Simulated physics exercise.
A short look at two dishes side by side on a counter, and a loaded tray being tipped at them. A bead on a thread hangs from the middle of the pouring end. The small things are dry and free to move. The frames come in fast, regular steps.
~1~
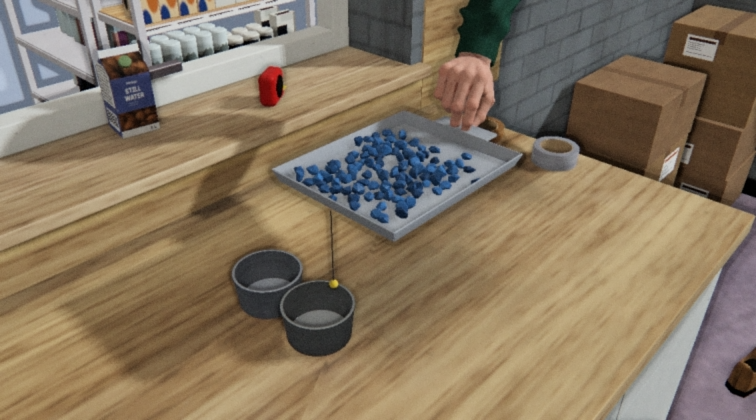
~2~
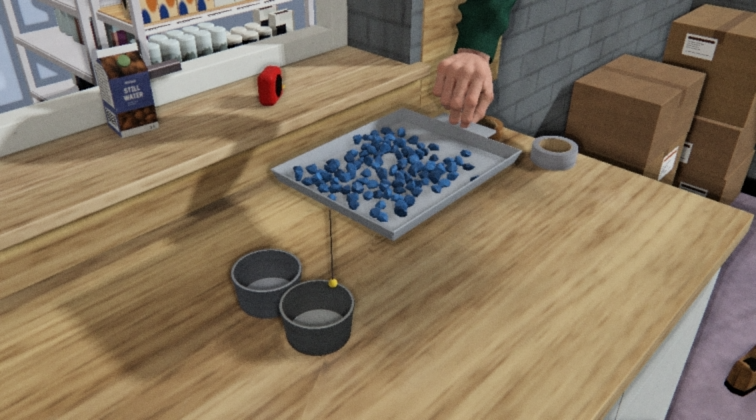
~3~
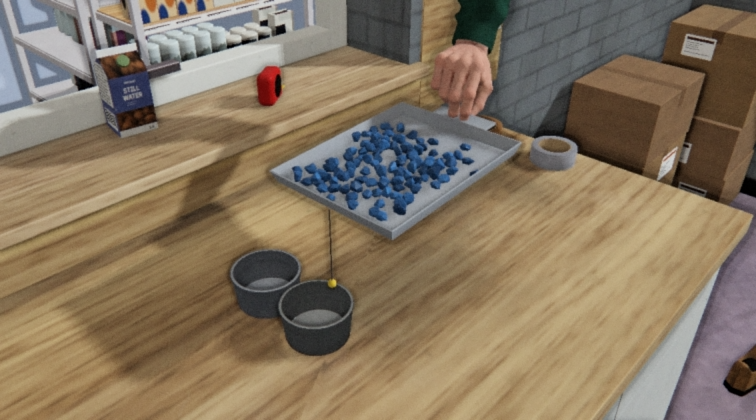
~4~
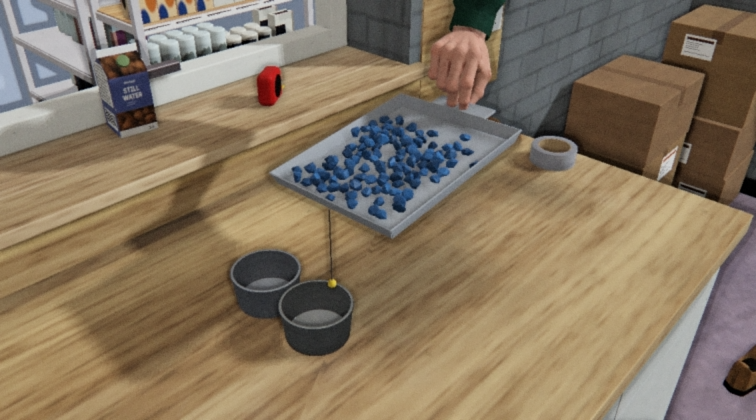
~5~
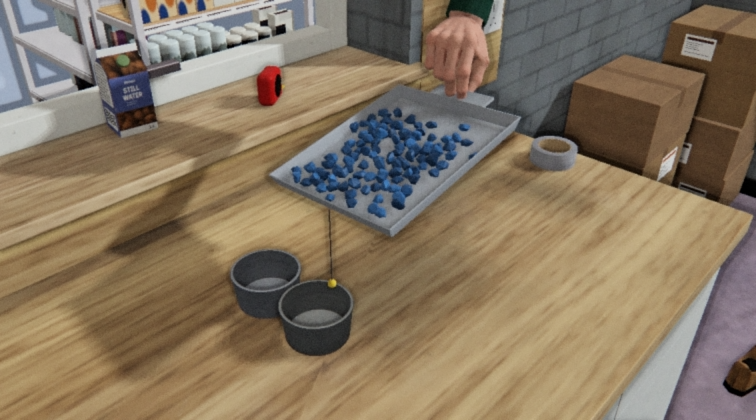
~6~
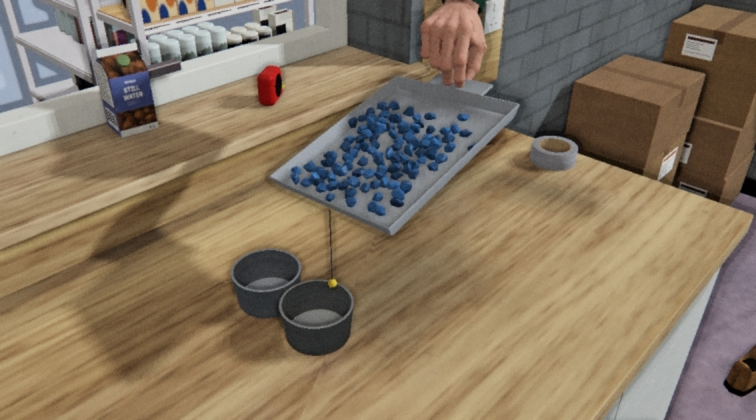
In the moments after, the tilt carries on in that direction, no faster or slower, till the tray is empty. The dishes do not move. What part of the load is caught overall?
In the dishes lies more than half of it.
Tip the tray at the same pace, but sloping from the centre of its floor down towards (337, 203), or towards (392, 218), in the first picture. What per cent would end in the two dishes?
Near 50 % and 0 %.
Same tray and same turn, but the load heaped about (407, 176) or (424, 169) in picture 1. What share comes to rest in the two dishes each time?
The first gives 80 %, the second 70 %.
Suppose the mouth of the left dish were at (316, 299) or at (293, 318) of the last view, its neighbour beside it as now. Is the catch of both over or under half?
First under half, then not half.
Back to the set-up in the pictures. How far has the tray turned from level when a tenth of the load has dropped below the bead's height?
At about 75°.
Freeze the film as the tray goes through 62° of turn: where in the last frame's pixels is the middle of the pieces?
Roughly at (313, 174).
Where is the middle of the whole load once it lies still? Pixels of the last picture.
At about (273, 301).
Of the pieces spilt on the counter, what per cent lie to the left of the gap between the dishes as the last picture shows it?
It comes to 80 per cent or so.
Just after the last frame, tray tipped steeply; almost all on the tray; about a tenth in the air.
A moment on, tray tipped past a quarter turn; just a few on the tray; roughly a quarter in the right dish; roughly half in the left dish; about a tenth outside both; roughly a quarter in the air.
Further on, tray tipped past a quarter turn; roughly a quarter in the right dish; roughly half in the left dish; roughly a quarter outside both.
When it is over, tray tipped past a quarter turn; roughly a quarter in the right dish; roughly half in the left dish; roughly a quarter outside both.
